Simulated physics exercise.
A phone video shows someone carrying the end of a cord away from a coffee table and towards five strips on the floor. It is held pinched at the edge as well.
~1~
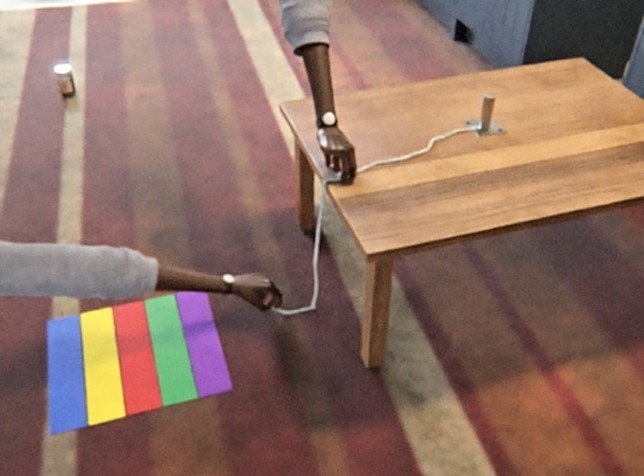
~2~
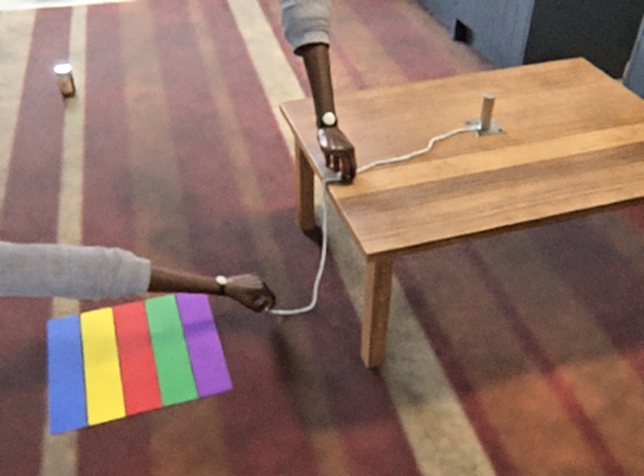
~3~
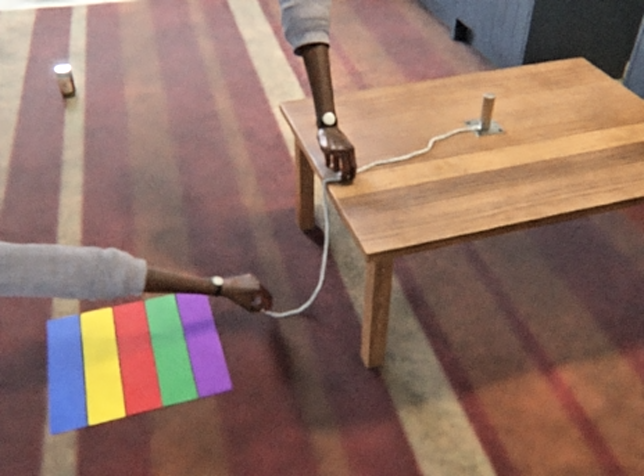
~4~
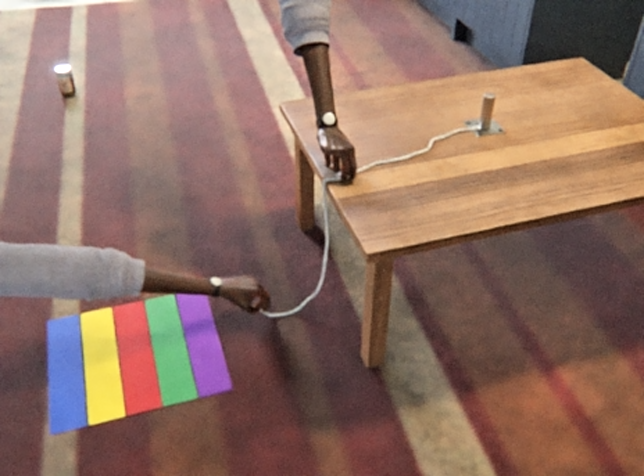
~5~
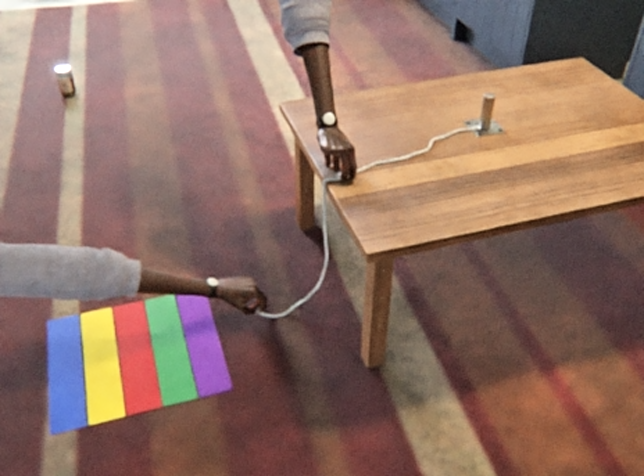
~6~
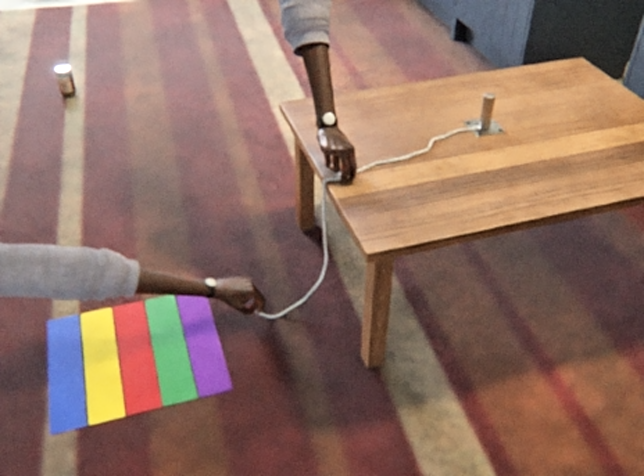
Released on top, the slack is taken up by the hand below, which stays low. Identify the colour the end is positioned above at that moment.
It is positioned above green.
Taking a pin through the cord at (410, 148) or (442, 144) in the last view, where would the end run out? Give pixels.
In order: Close to (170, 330) and close to (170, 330).
Early on, end near (219, 319); short of the strips.
Midway, end near (187, 327); over purple.
At the end of the slack, end near (167, 331); over green. It halts on the green strip.
